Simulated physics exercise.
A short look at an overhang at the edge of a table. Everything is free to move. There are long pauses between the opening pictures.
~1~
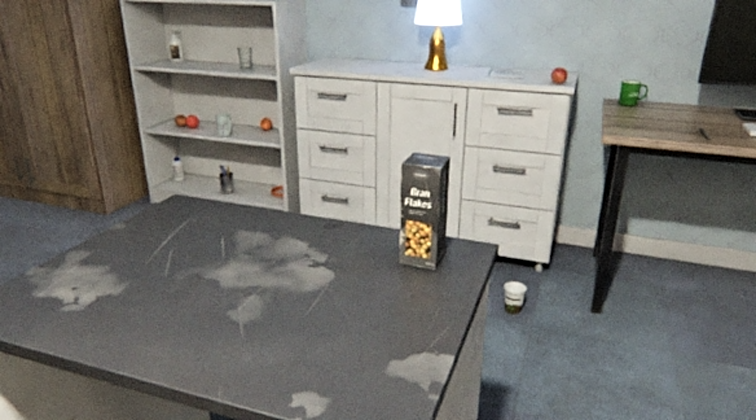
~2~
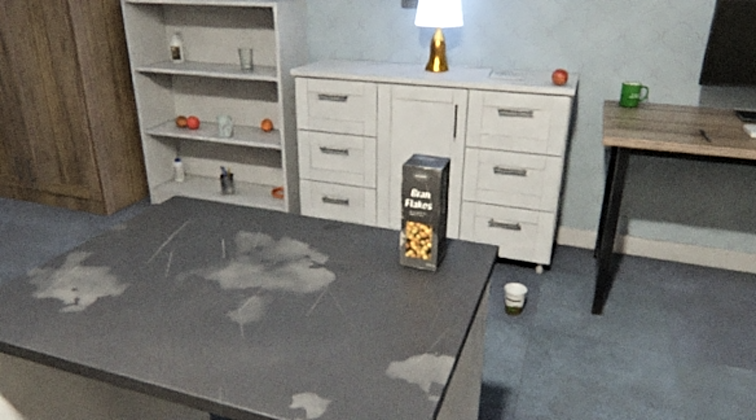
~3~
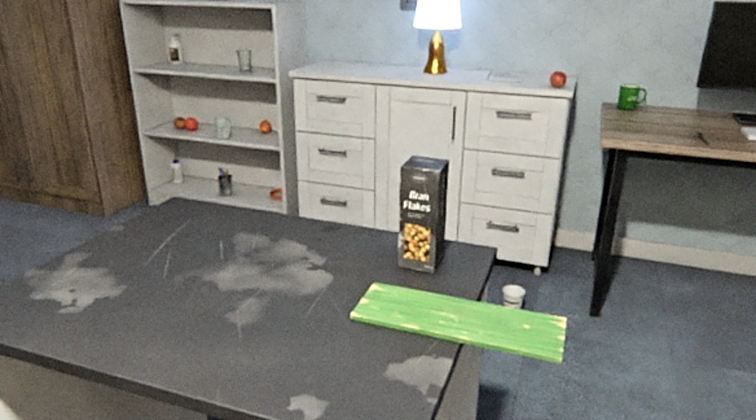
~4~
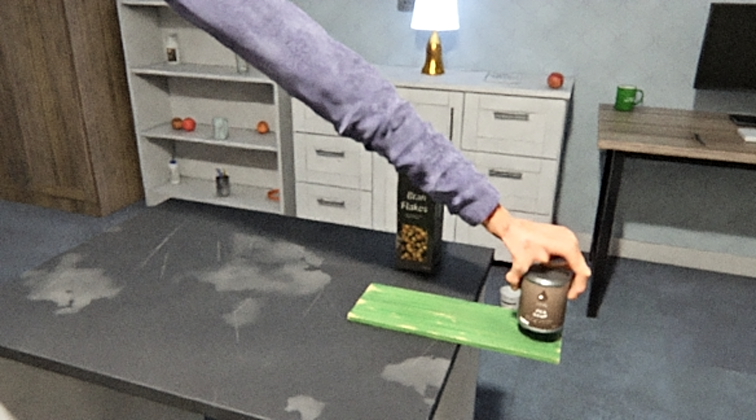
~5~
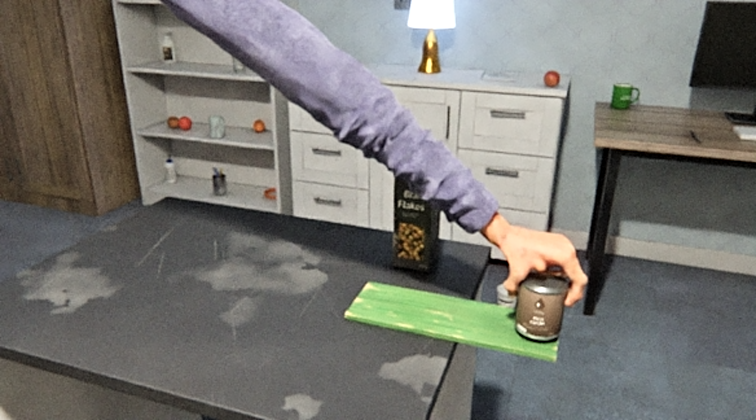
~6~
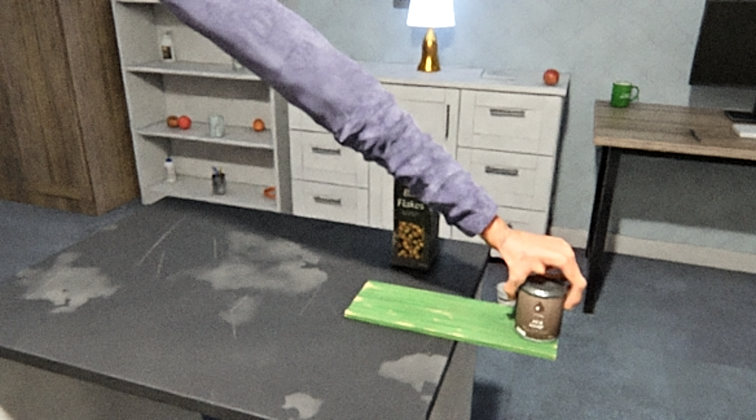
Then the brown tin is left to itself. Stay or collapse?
The plank goes over.
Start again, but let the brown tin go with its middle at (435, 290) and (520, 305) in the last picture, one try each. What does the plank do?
First try: It stays on the table; second try: It comes down.
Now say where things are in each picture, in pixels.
The last thing is not in view yet; black carton (425, 211), in the first picture.
The last thing is not in view yet; black carton (425, 212), in the second picture.
The last thing is not in view yet; black carton (423, 214), in the third picture.
On its way; brown tin (543, 297); black carton (421, 215), in the fourth picture.
On its way; brown tin (541, 304); black carton (418, 213), in the fifth picture.
Set down, still held; brown tin (540, 307); black carton (417, 212), in the sixth picture.
Then, 0.50 s after the last picture, brown tin and green plank now down on the floor or falling.
Then, 0.70 s after the last picture, things are still on the move.
At rest, down on the floor or falling, brown tin and green plank; black carton in place. The plank comes down.
